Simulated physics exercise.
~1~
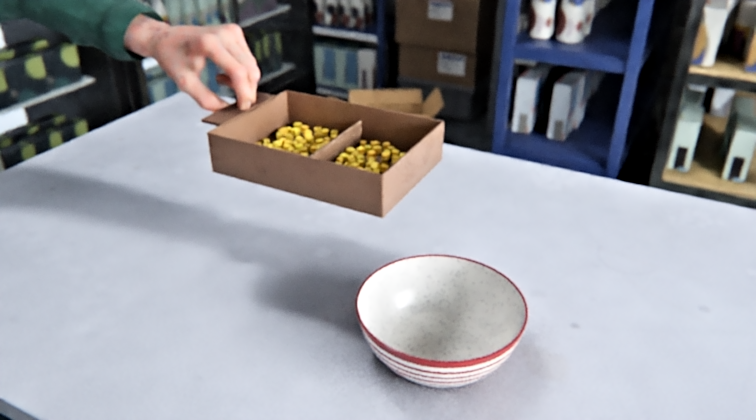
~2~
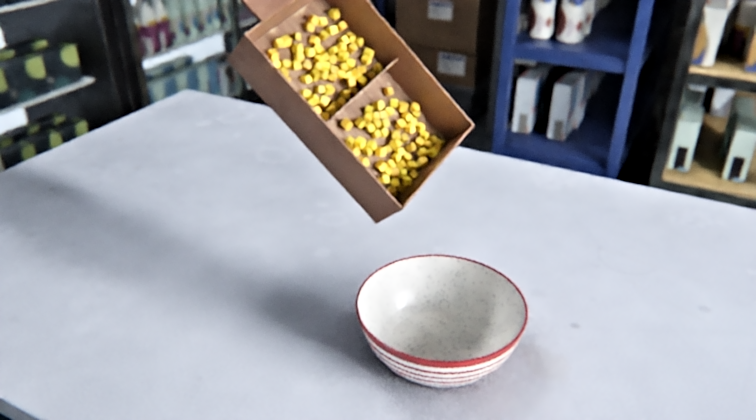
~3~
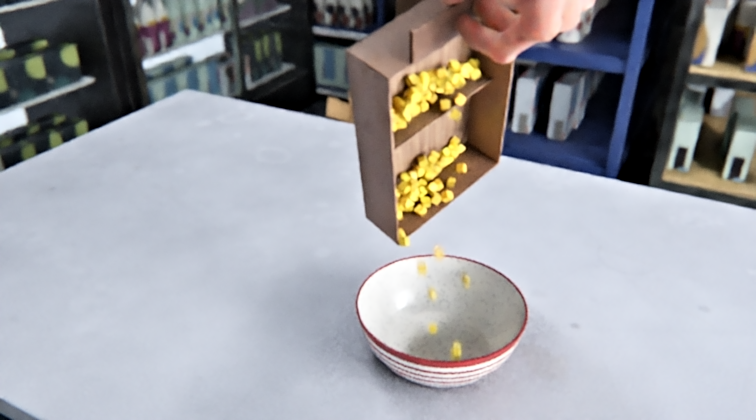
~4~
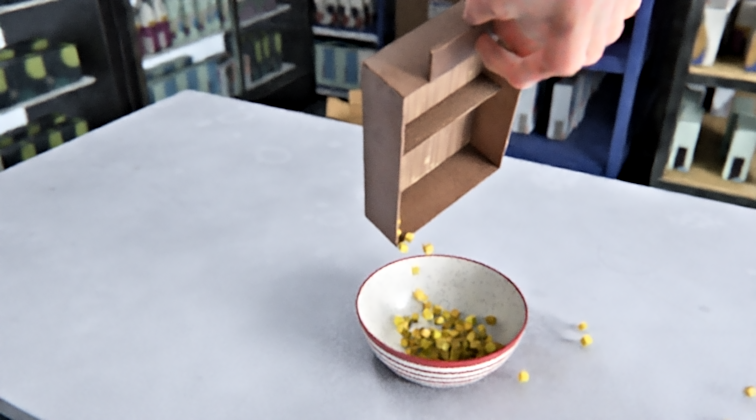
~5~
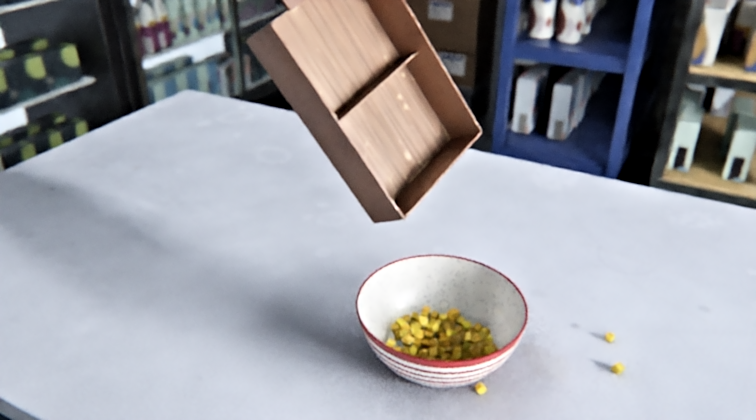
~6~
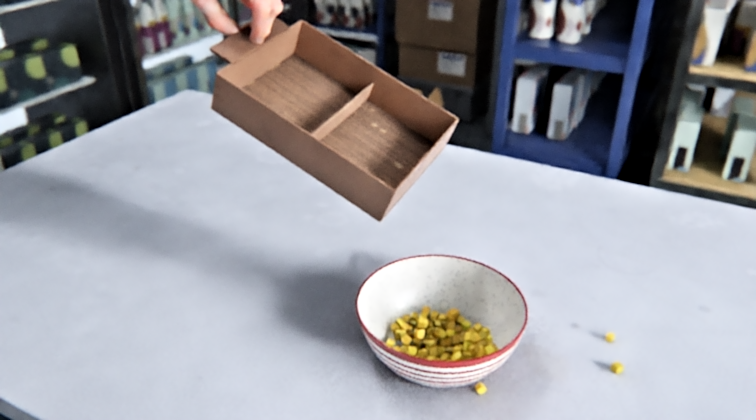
On a pale tabletop in front of stocked shelves, a hand tips a divided brown box of small yellow cubes over a red-rimmed bowl, and they tumble in while a few scatter outside. The emptied box tilts partly back, leaving most cubes in the bowl.
